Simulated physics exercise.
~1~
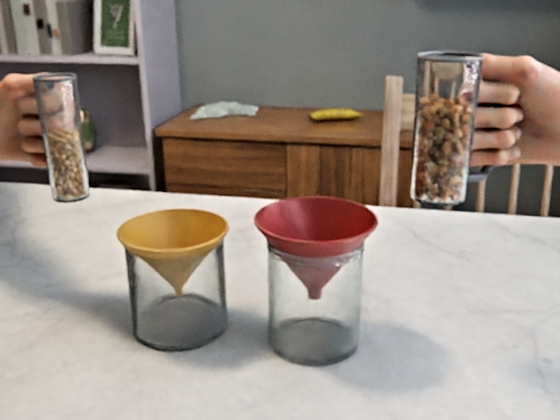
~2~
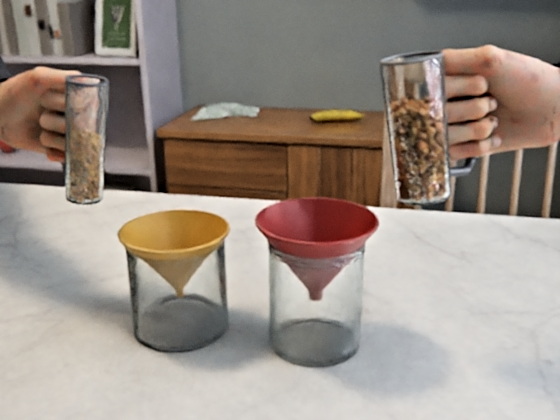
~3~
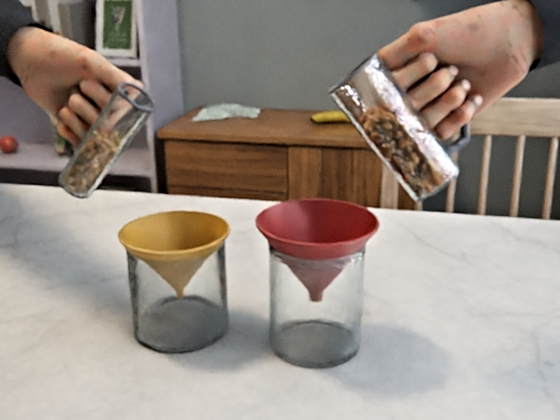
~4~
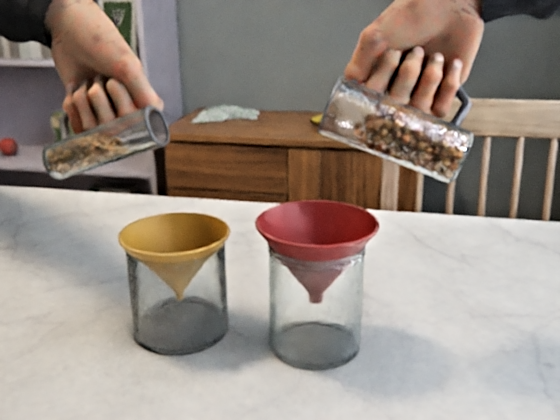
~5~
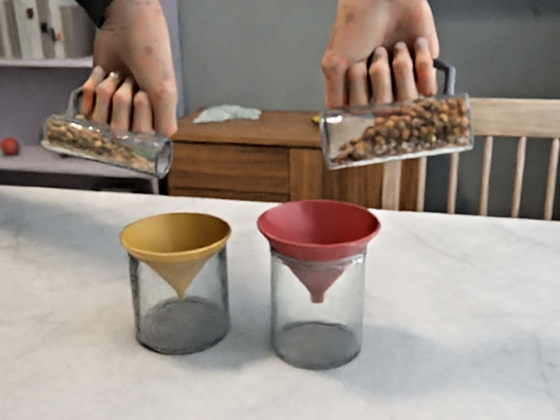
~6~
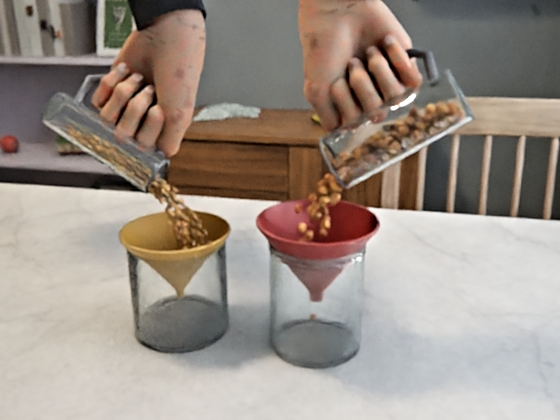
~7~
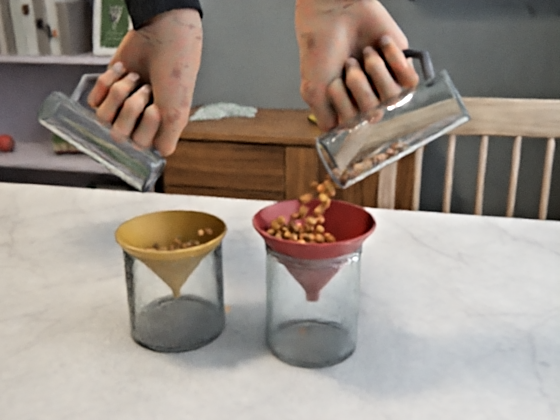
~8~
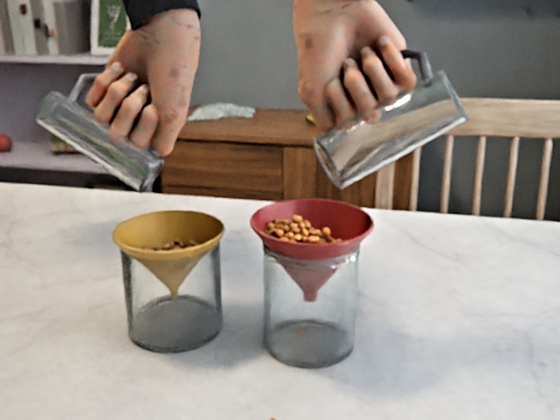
Two hands tip cups of small brown pieces into funnels, where nearly all stay.
